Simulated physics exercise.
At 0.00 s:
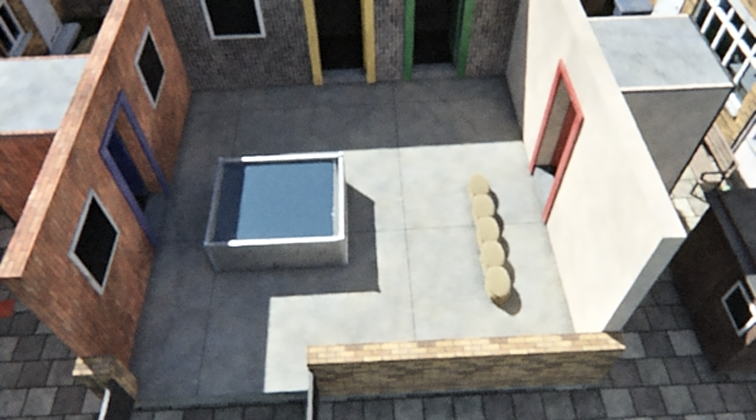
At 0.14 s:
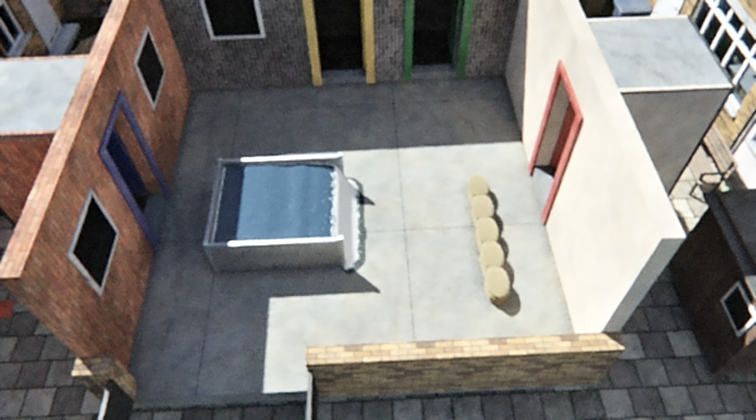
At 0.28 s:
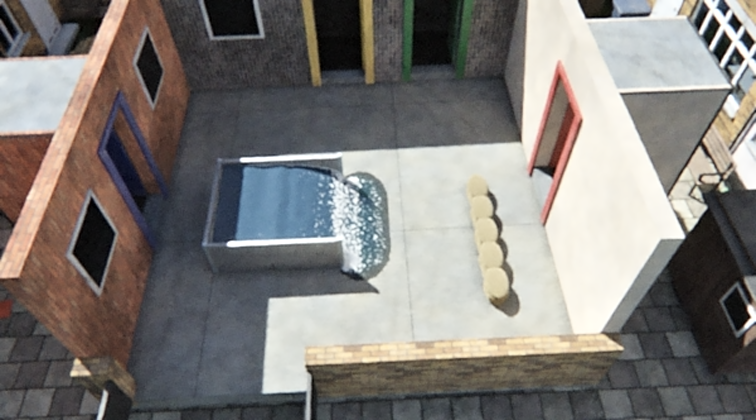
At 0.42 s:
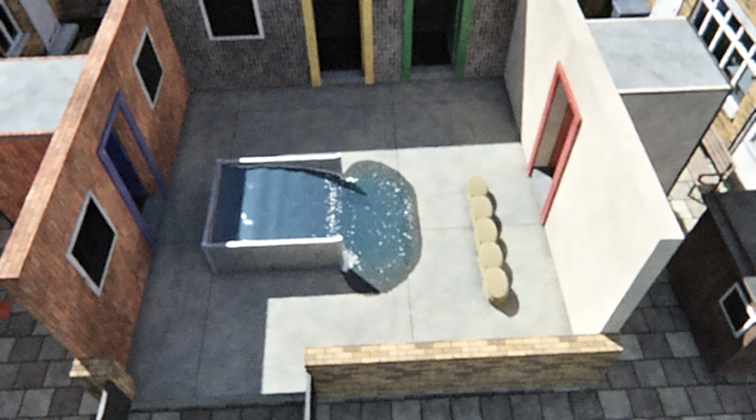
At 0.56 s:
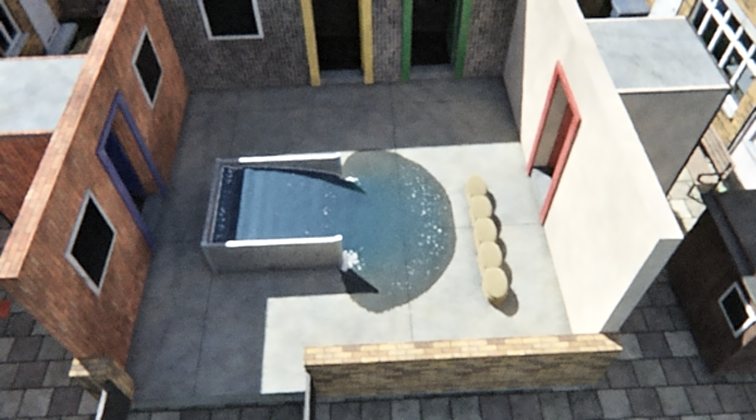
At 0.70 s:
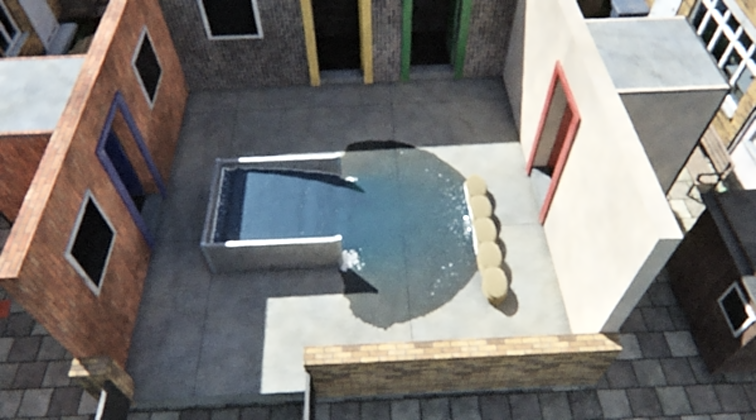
A walled yard held an open tank of still water, then water burst out through its right side and spread across the grey floor in a widening rounded pool, reaching the row of sandbags.
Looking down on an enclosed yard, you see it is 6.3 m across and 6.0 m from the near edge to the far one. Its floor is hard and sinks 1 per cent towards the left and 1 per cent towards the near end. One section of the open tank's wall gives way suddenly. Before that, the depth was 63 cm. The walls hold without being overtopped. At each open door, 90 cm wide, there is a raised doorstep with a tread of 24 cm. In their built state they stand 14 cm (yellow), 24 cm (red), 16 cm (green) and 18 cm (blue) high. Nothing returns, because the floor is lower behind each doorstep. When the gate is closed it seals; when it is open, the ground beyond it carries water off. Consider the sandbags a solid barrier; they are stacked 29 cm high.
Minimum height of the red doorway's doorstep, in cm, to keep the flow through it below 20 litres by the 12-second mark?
Roughly 7.5 cm.
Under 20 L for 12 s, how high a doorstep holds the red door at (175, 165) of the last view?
Around 7.5 cm would do it.
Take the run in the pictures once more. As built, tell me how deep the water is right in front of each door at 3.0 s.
Centimetres: Yellow = 0, red = 4, green = 11, blue = 0.
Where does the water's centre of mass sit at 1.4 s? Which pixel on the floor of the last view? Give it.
Centre of mass: About (354, 224) px.
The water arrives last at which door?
Blue.
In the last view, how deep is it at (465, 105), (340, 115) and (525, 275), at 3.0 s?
Close to 5, 0 and 3 cm, one after the other.
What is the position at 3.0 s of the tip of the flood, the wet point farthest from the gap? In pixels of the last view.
The farthest wet point is roughly at (495, 77) in the last view.
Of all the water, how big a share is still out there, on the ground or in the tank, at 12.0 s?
Something near 88 out of a hundred parts.
After 1.4 s water covers 30 % of the floor, deepest (36 cm) near (466, 226); it has not reached the red door.
After 3.0 s water covers 40 % of the floor, deepest (28 cm) near (488, 84); 4 cm at the red door, 0 litres in over its 24 cm doorstep.
After 12.0 s water covers 95 % of the floor, deepest (12 cm) near (131, 346); 3 cm at the red door, 0 litres in over its 24 cm doorstep.
At the red door as built, the water arrived by 1.9 s and peaked near 13 cm at 4.6 s.
With a doorstep of 7 cm, 25 litres would have come in within the 12 s; with 9.5 cm, 7 litres. So under 20 litres takes about 7.5 cm.
